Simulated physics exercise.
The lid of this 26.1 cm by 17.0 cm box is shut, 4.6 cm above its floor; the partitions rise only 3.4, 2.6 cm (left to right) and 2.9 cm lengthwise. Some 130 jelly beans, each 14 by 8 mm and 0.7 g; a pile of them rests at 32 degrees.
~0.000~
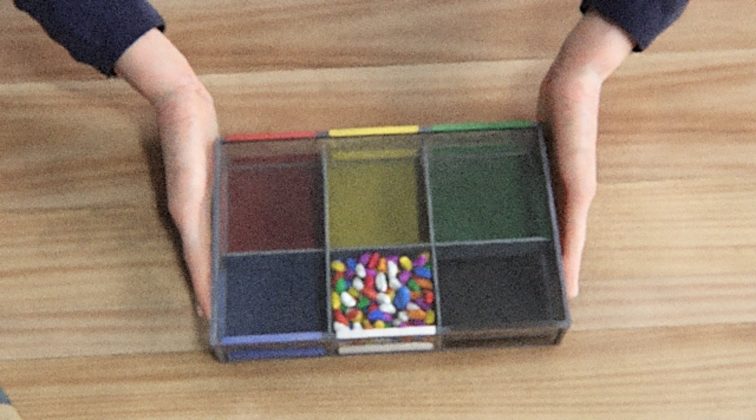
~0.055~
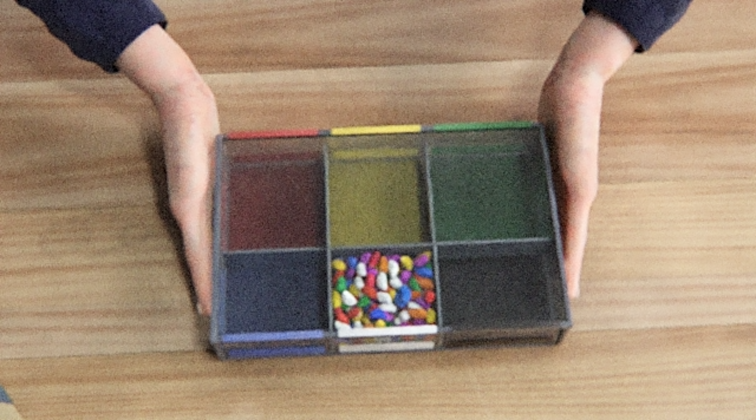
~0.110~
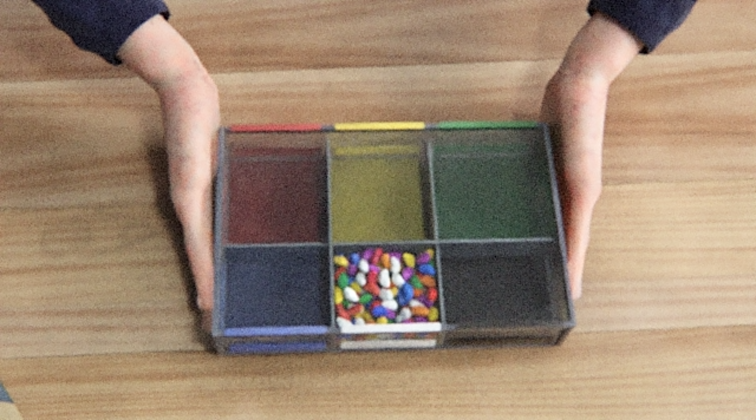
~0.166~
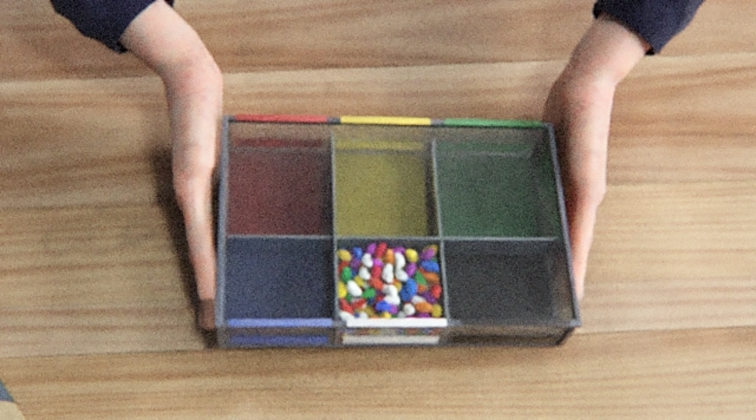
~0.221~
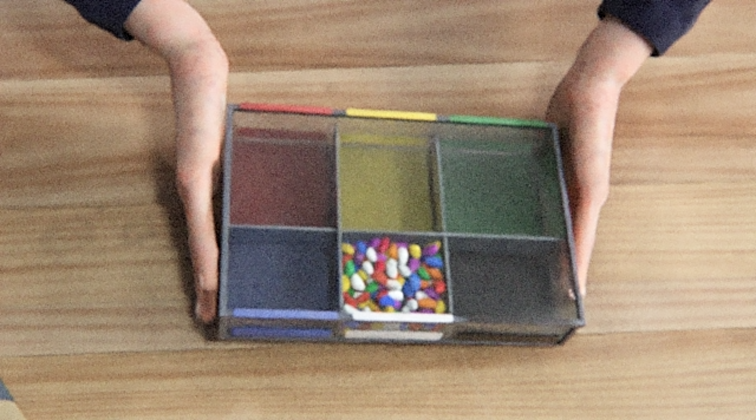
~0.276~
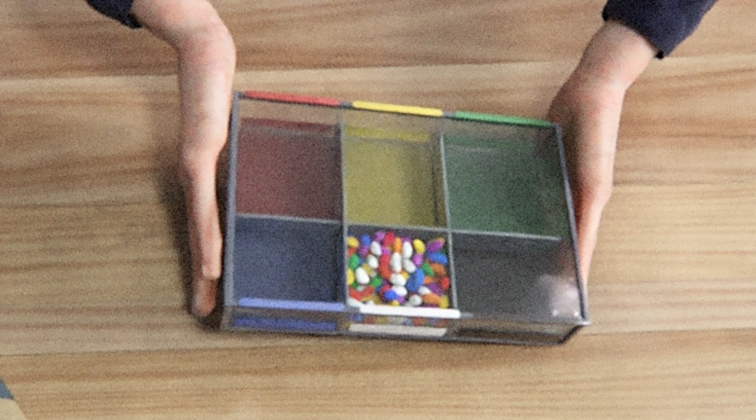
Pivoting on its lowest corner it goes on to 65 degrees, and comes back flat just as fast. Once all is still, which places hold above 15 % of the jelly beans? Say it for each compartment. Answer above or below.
Red below, blue below, green below, yellow below, white above, black above.
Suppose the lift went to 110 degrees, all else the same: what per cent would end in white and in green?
White 0; green 35.
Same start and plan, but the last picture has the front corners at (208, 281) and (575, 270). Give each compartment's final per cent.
Red 0, blue 0, green 0, yellow 15, white 85, black 0.
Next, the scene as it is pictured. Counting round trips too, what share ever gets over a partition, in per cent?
Some 30 per cent.
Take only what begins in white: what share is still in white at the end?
Some 70 per cent.
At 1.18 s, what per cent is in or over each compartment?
Red 0; blue 0; green 0; yellow 0; white 95; black 5.
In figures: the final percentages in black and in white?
Black 25; white 70.
After 1.18 s, tilt 65 degrees; white 95 %, black 5 %.
After 1.78 s, tilt 28 degrees; green 5 %, white 70 %, black 25 %.
After 2.43 s, tilt 0 degrees; green 5 %, white 70 %, black 25 %.
In the end, at 3.0 s, red 0 %, blue 0 %, green 5 %, yellow 0 %, white 70 %, black 25 %.
